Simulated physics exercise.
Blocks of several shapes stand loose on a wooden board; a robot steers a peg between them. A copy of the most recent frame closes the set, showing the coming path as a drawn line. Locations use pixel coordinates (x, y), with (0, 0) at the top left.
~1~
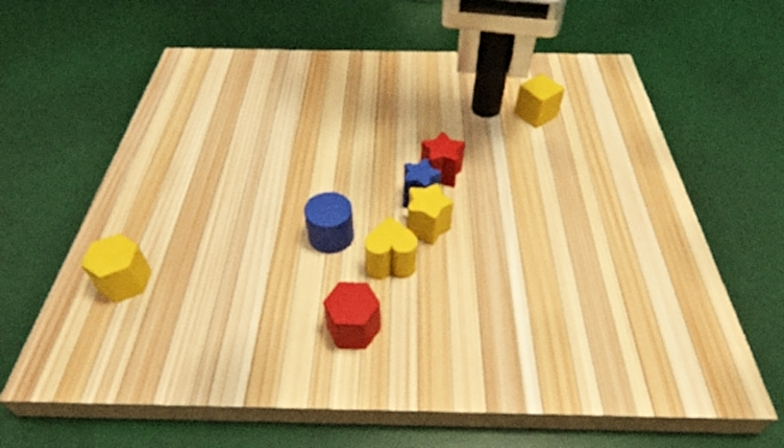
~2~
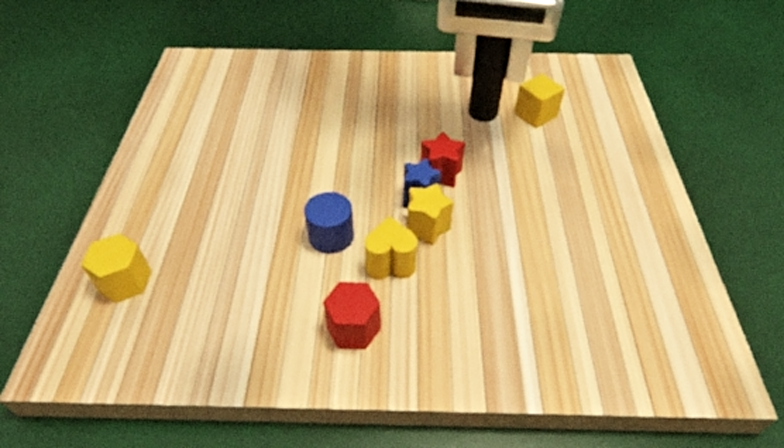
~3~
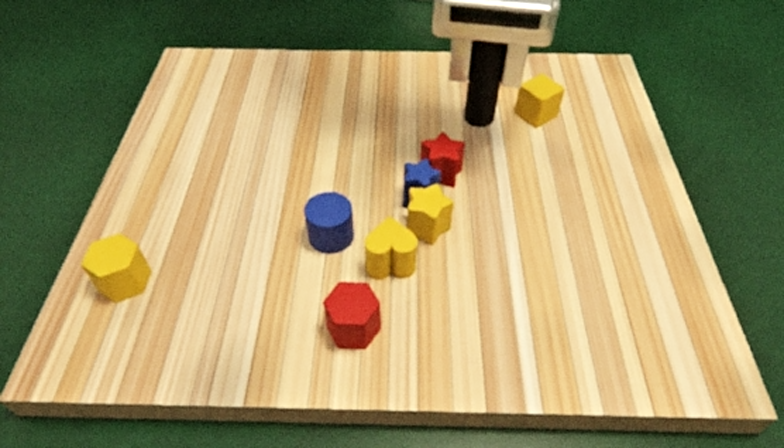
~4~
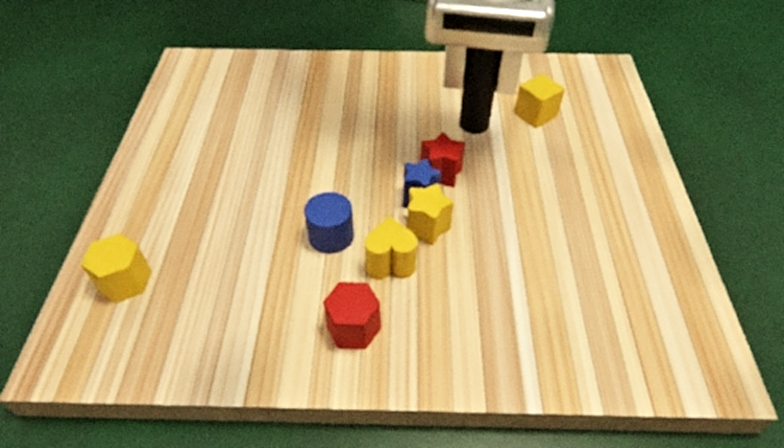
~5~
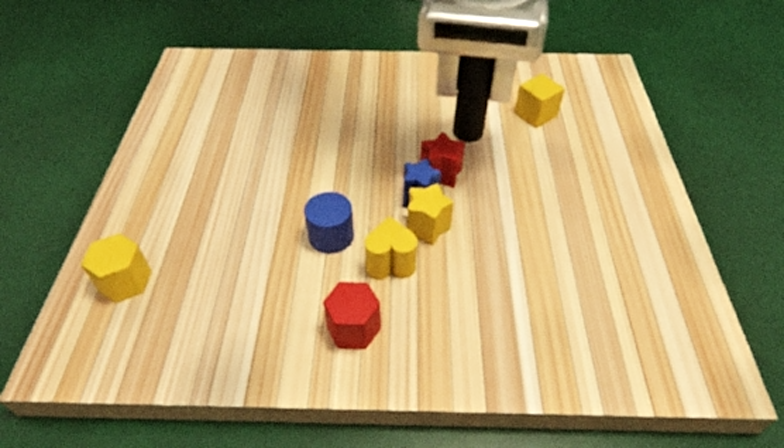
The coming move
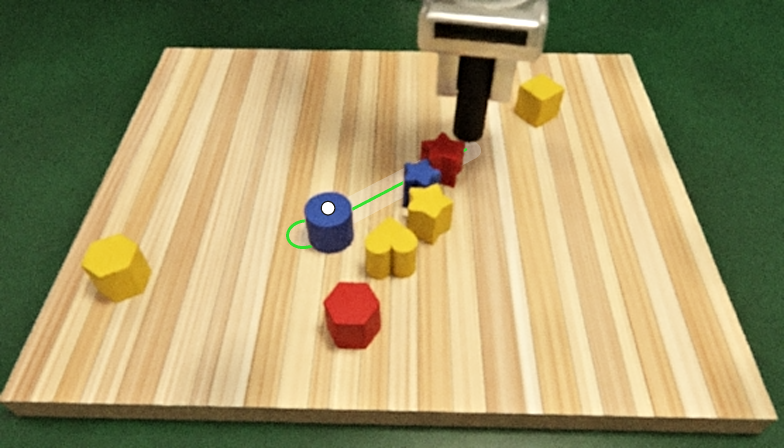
A robot's black peg moves slightly down and left toward the still red star block.
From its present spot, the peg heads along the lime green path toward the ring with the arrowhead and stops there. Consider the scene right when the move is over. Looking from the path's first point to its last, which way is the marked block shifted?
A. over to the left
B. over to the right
Answer: A.
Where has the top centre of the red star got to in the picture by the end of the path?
In the picture, that point is around (368, 201).
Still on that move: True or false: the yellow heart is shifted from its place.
Answer: True.
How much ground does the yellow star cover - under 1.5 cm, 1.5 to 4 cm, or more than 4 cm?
Final distance: 1.5 to 4 cm.
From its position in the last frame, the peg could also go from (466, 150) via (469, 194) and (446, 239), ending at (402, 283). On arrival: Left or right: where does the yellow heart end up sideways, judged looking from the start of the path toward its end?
Right-hand side.
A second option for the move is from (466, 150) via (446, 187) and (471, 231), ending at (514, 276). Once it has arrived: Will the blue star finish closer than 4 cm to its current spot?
My answer is yes.
The drawn path runs straight from (466, 150) to (305, 234); the dot is on the blue circle.
What follows on the original path. One third of the way, peg (417, 159); blue star (395, 192); yellow star (423, 211), turned 50° anticlockwise; red star (412, 170), turned 25° anticlockwise.
Two thirds of the way, peg (362, 187); yellow heart (389, 255), turned 25° anticlockwise; blue star (374, 226), turned 30° anticlockwise; yellow star (422, 215), turned 70° anticlockwise; red star (376, 198), turned 65° anticlockwise.
At the end, peg (302, 218); blue circle (298, 239); yellow heart (391, 259), turned 30° anticlockwise; blue star (375, 230), turned 30° anticlockwise; yellow star (422, 215), turned 70° anticlockwise; red star (368, 201), turned 95° anticlockwise.
